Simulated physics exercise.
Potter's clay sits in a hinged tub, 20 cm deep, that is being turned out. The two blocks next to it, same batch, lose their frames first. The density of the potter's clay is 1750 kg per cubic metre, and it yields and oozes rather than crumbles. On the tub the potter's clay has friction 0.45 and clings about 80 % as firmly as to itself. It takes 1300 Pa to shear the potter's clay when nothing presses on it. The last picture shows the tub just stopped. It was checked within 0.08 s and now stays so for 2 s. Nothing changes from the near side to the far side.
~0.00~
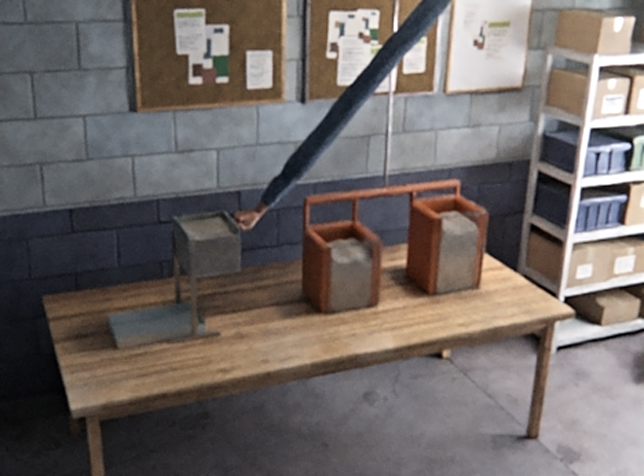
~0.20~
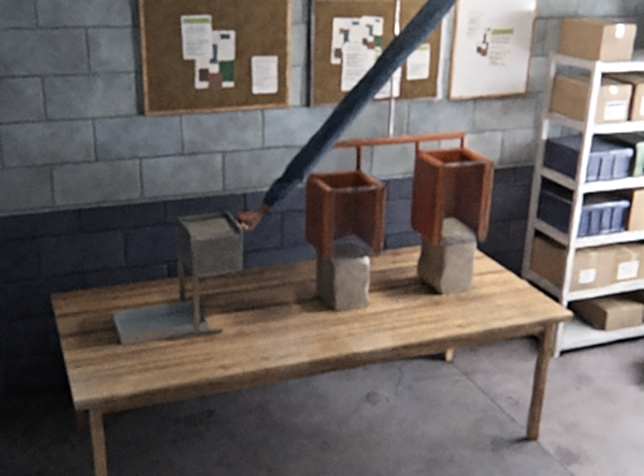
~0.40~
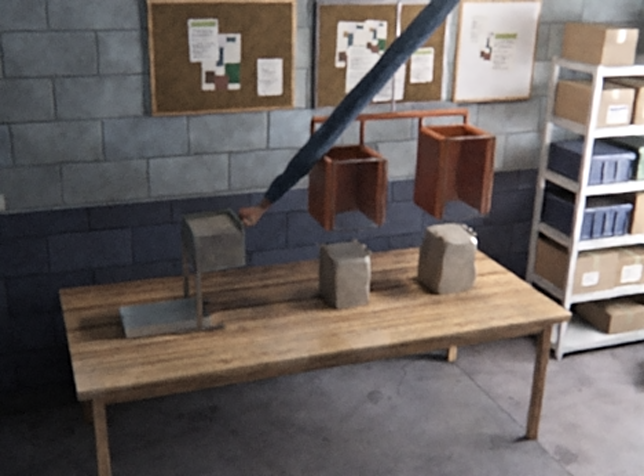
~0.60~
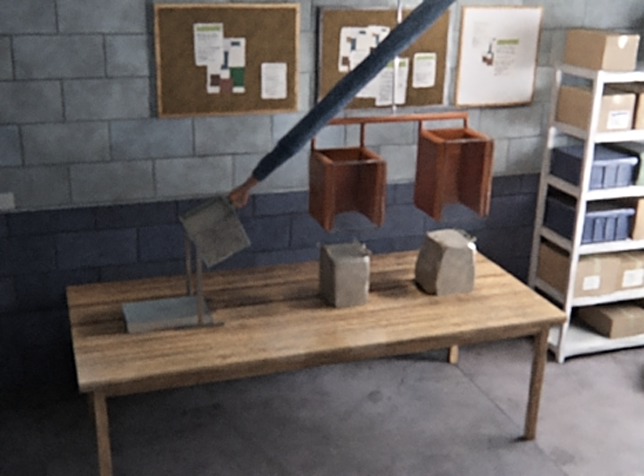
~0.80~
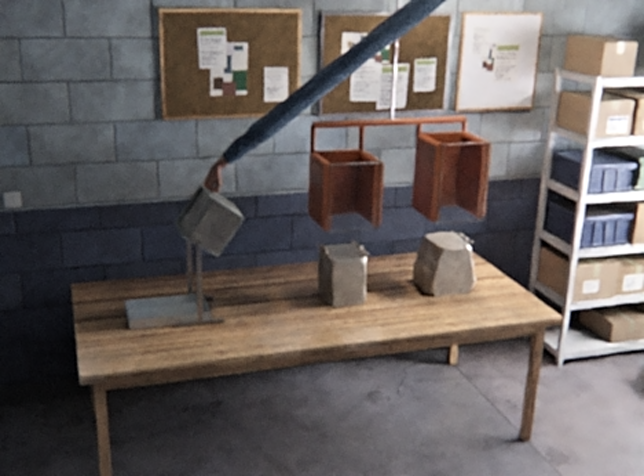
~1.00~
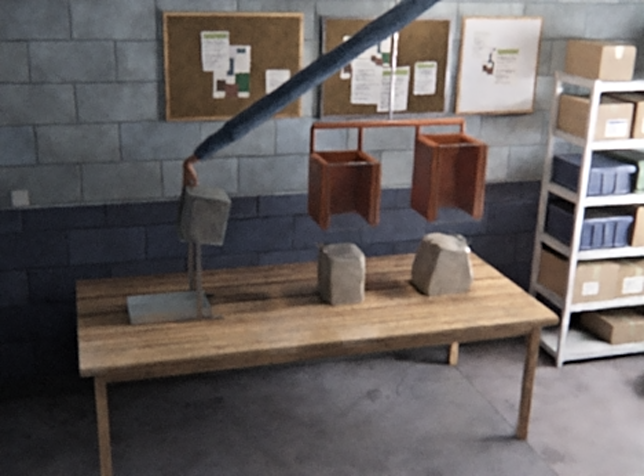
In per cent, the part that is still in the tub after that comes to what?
About 100 %.
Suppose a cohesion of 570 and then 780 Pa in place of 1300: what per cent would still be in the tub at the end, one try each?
In that order: 70 %, 100 %.
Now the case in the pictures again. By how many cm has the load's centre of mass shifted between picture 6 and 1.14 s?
Roughly 0 cm.
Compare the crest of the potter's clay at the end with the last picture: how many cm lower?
About 0 cm.
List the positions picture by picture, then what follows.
The first frame shows handle-side rim at (239, 229), tilt 0 degrees; top of the potter's clay at (231, 235); blocks stand 29 cm, 35 cm (left to right).
The second frame shows handle-side rim at (241, 229), tilt 0 degrees; top of the potter's clay at (233, 235); blocks stand 28 cm, 35 cm (left to right).
The third frame shows handle-side rim at (242, 225), tilt 3 degrees; top of the potter's clay at (239, 231); blocks stand 28 cm, 32 cm (left to right).
The fourth frame shows handle-side rim at (232, 209), tilt 26 degrees; top of the potter's clay at (234, 215); blocks stand 28 cm, 30 cm (left to right).
The fifth frame shows handle-side rim at (210, 198), tilt 55 degrees; top of the potter's clay at (215, 202); blocks stand 28 cm, 29 cm (left to right).
The sixth frame shows handle-side rim at (190, 196), tilt 78 degrees; top of the potter's clay at (197, 198); blocks stand 28 cm, 29 cm (left to right).
After 1.14 s, the tub is at 78 degrees and holds 100 %.
After 1.31 s, the tub is at 78 degrees and holds 100 %.
After 1.48 s, the tub is at 78 degrees and holds 100 %.
After 1.65 s, the tub is at 78 degrees and holds 100 %.
After 3.00 s, at the end, the tub is at 78 degrees and holds 100 %.
